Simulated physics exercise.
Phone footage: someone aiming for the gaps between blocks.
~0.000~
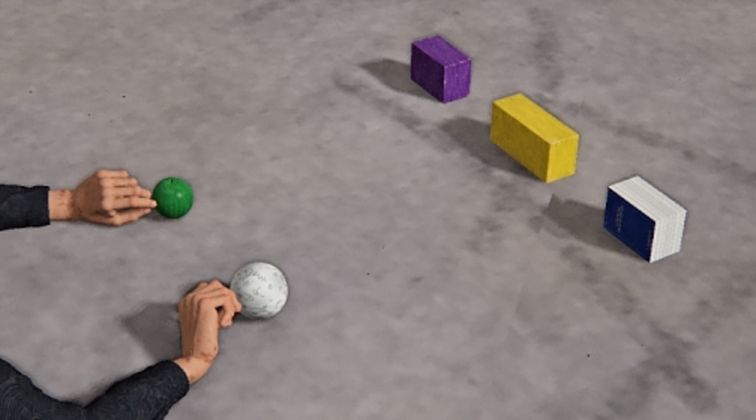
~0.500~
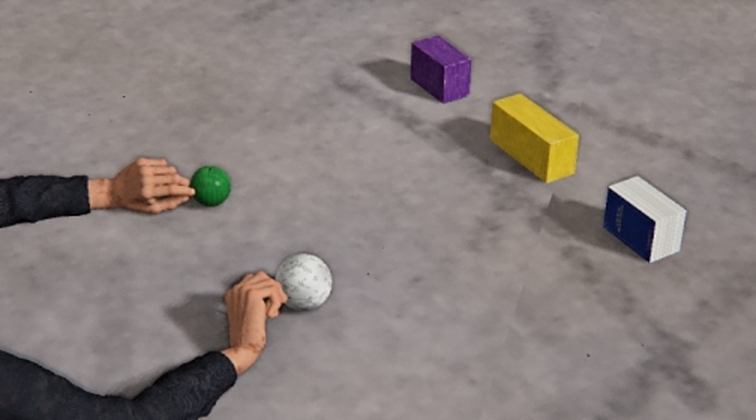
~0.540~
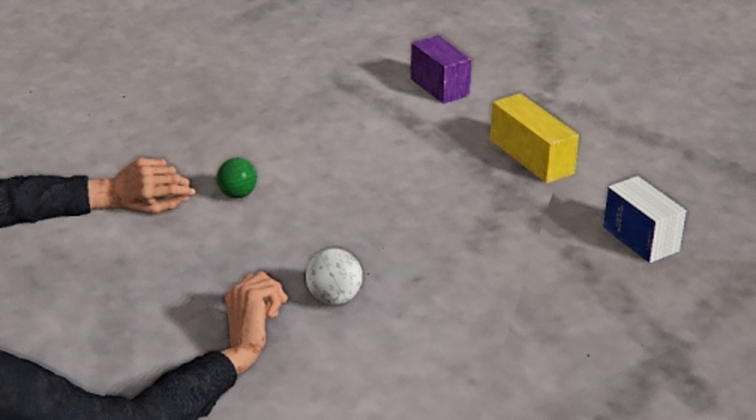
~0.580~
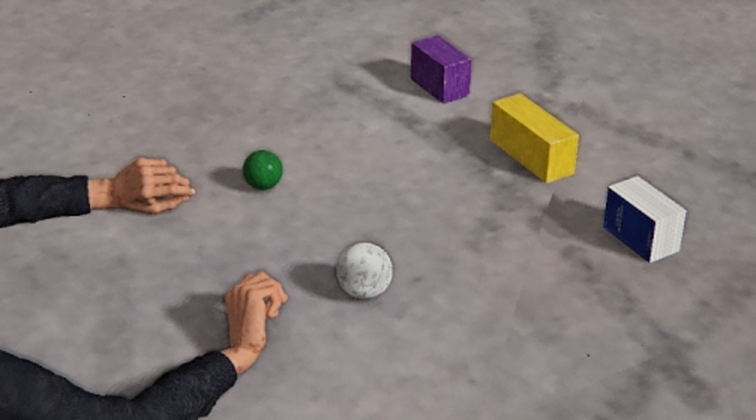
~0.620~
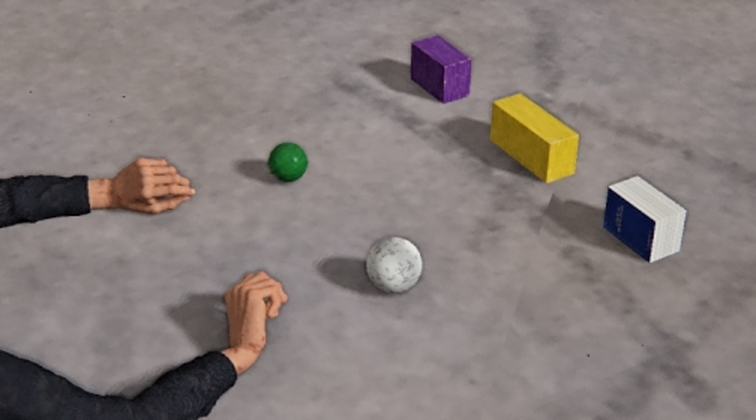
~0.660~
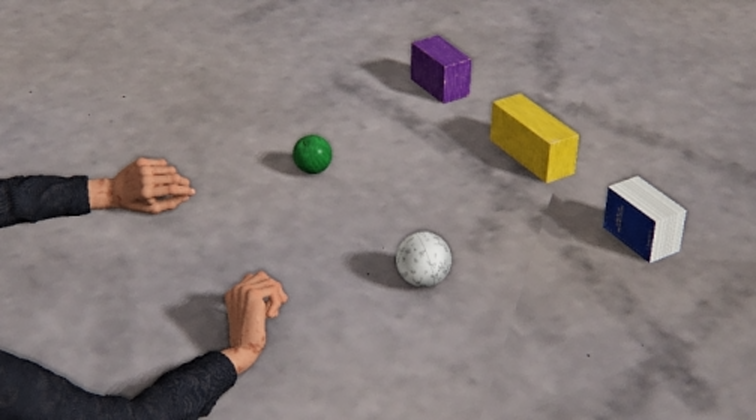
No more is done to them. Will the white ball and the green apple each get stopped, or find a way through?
Here the white ball gets stopped, the green apple finds a way through.
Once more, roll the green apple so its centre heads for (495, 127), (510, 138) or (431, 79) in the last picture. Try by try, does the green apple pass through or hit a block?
Try by try, the green apple fails to get through, fails to get through and fails to get through.
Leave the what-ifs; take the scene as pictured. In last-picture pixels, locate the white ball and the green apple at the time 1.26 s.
White ball: (582, 267); green apple: (631, 54).
After 1.26 s, white ball coming back near (582, 267); green apple heading on near (631, 55).
In the end (2.3 s), the white ball bounces off; the green apple rolls through.
